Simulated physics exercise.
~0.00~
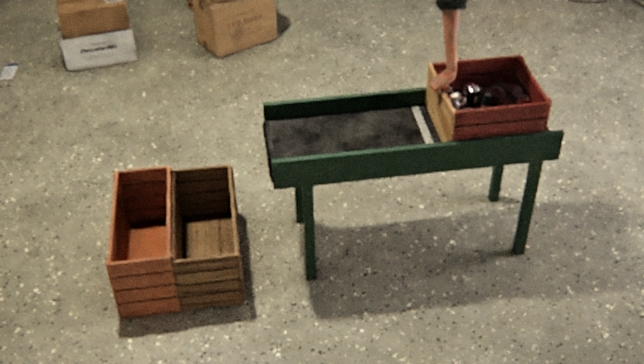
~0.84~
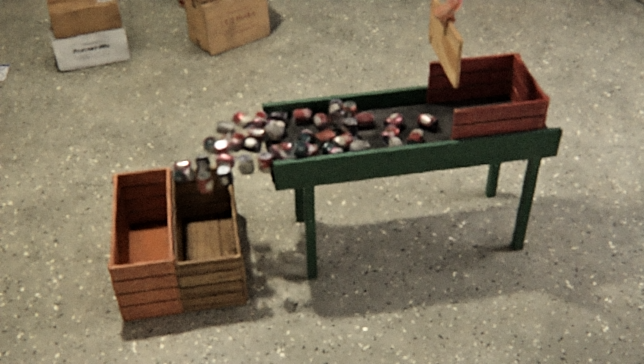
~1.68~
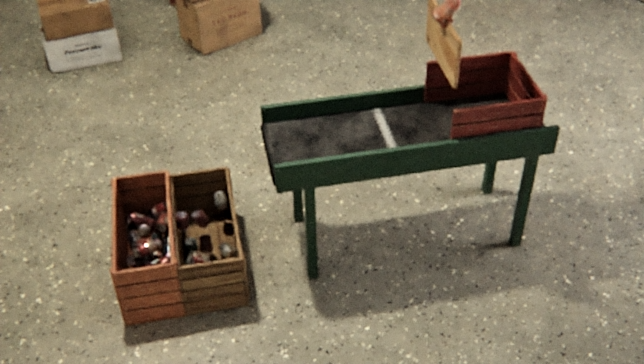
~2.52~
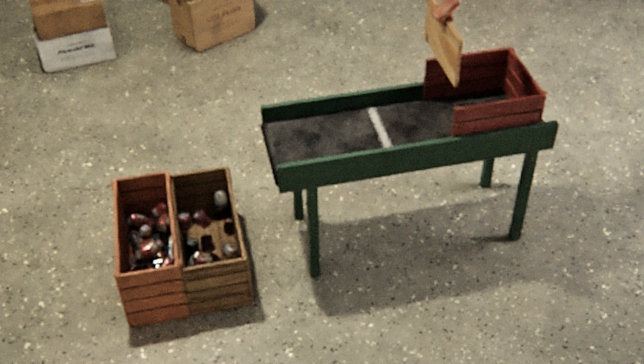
On a speckled grey floor, a red wooden pen full of small cans sits at the right end of a dark belt in a green frame, while a wooden tub and an orange tote stand empty, side by side, at the lower left. A hand lifts the wooden gate from the pen and holds it above. The cans ride left along the belt in a loose crowd and spill off its end toward the containers. Soon the belt and pen are bare, and a pale stripe shows across the belt. The cans lie in both containers, with more in the orange tote.
